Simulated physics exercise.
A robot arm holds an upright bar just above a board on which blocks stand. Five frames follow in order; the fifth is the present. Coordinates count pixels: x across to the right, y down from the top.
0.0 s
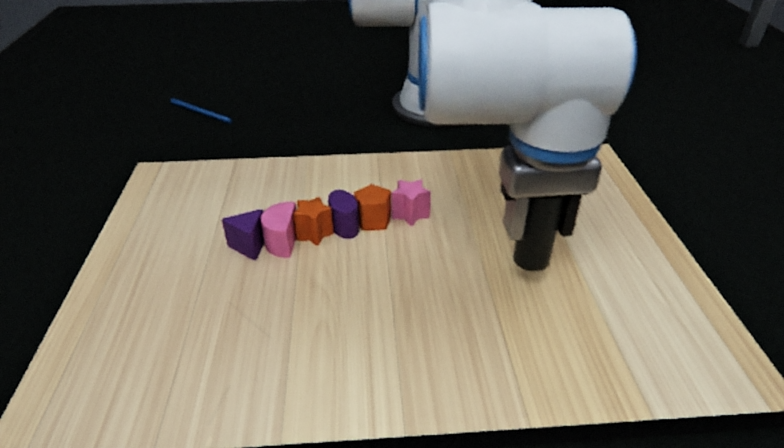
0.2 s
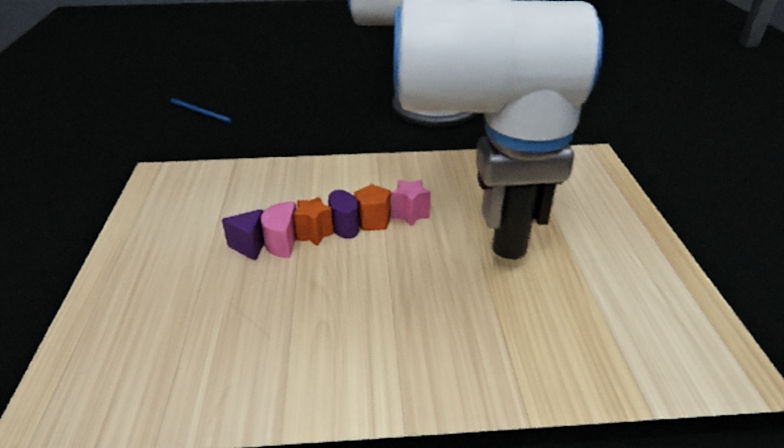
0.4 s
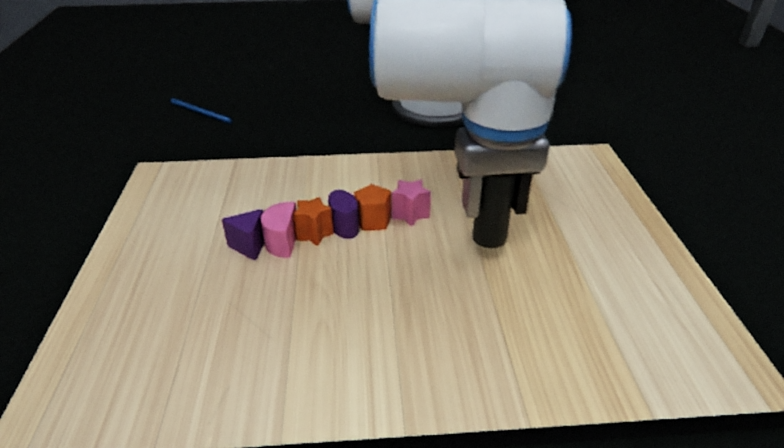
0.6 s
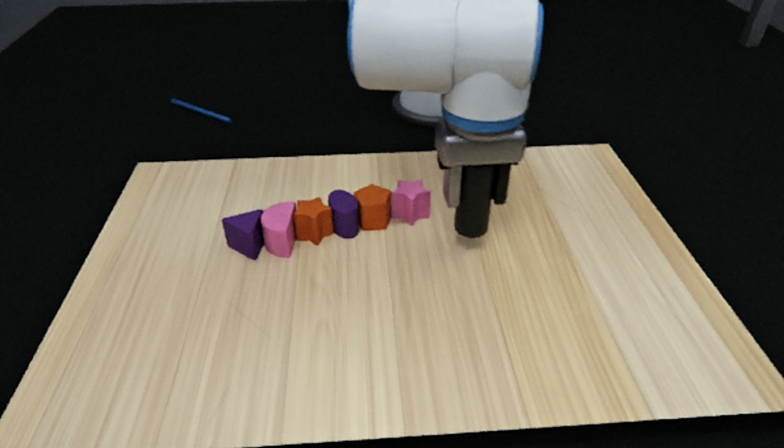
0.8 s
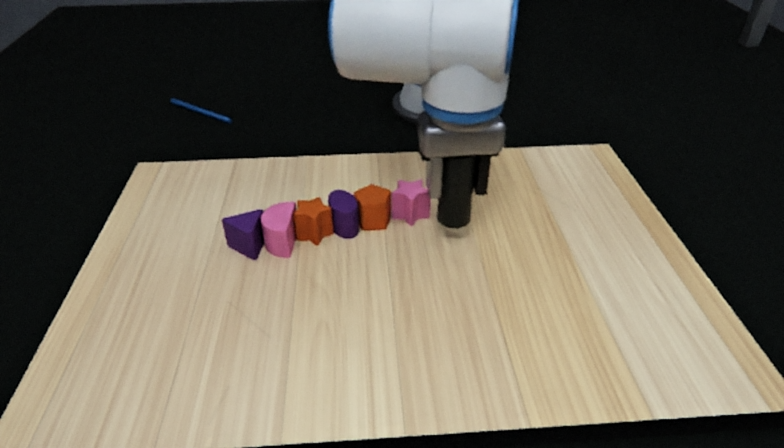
Above a wooden board, a robot arm moves a dark bar left beside still, colourful blocks.
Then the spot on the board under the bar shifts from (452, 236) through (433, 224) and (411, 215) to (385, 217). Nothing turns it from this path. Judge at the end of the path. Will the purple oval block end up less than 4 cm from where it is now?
I expect so.
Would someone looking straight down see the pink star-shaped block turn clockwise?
Yes, it checks out.
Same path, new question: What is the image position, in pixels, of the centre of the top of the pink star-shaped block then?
Roughly at (386, 174).
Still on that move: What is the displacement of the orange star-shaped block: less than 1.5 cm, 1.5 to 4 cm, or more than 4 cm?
The orange star-shaped block moves under 1.5 cm.
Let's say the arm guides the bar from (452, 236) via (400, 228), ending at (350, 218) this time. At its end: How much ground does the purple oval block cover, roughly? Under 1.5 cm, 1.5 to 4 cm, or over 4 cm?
Travel: 1.5-4 cm.
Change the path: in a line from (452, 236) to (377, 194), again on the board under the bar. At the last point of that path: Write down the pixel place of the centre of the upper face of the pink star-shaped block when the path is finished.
At (362, 157).
What follows on the original path. Halfway along, bar (423, 202); orange five-sided block (368, 191), turned 20° anticlockwise; pink star-shaped block (401, 180).
At the end, bar (385, 201); orange star-shaped block (308, 209); purple oval block (335, 201), turned 20° anticlockwise; orange five-sided block (352, 185), turned 25° anticlockwise; pink star-shaped block (386, 174), turned 35° clockwise.
